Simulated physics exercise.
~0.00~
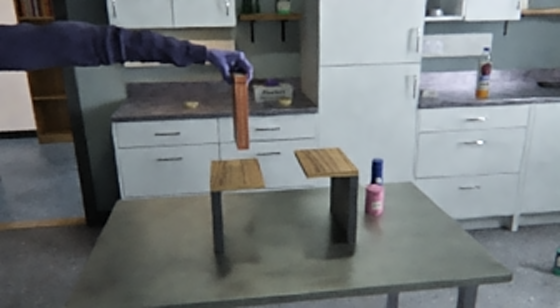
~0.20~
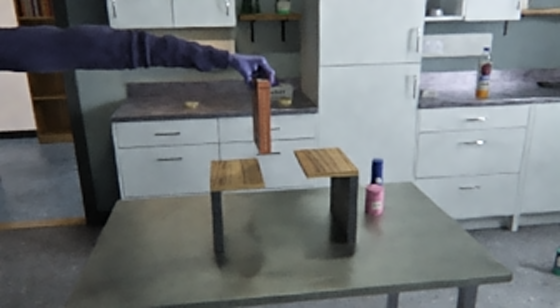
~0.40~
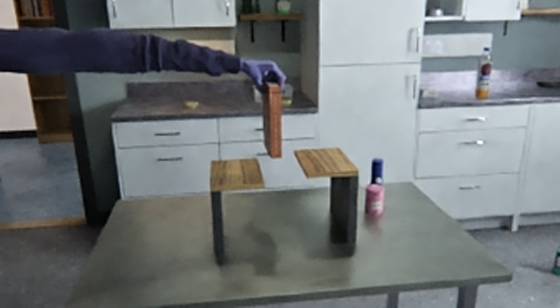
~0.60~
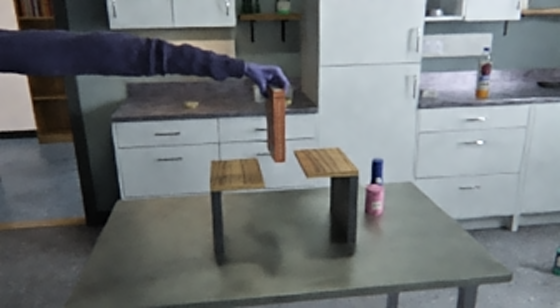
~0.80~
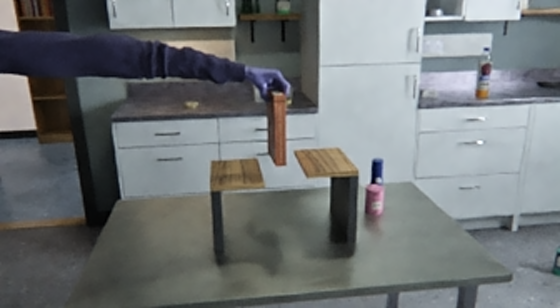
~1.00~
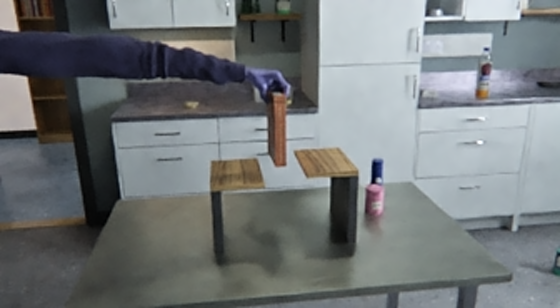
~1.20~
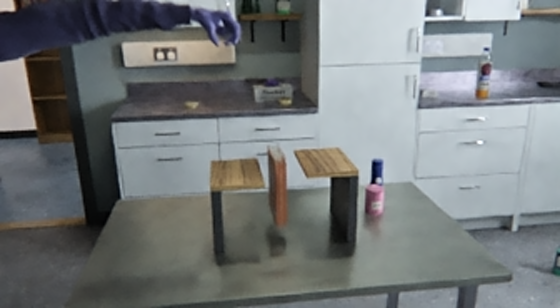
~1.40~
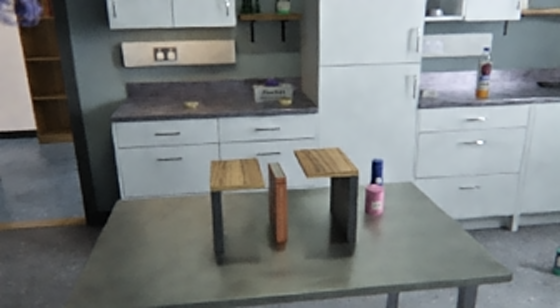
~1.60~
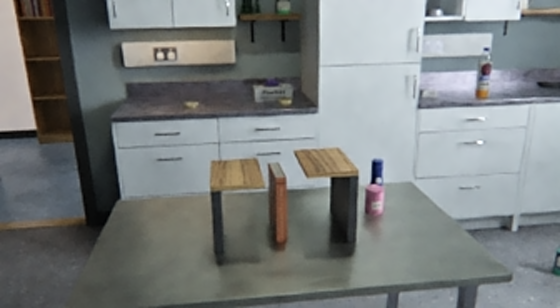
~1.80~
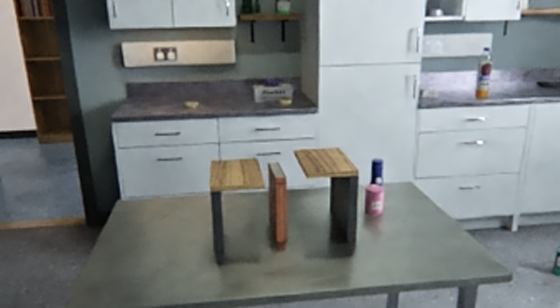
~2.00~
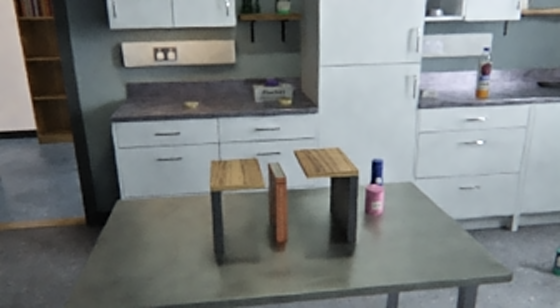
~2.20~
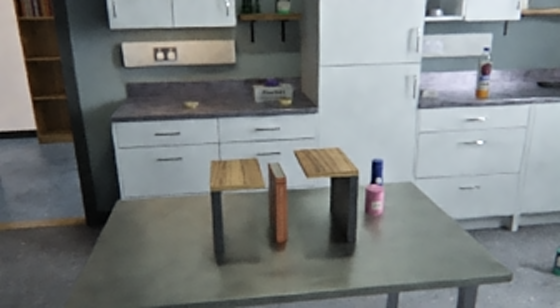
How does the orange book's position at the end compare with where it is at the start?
At the start the orange book is held upright in the air above the stand. At the end it stands on the table between the stand's two sides, lower and a little further right.
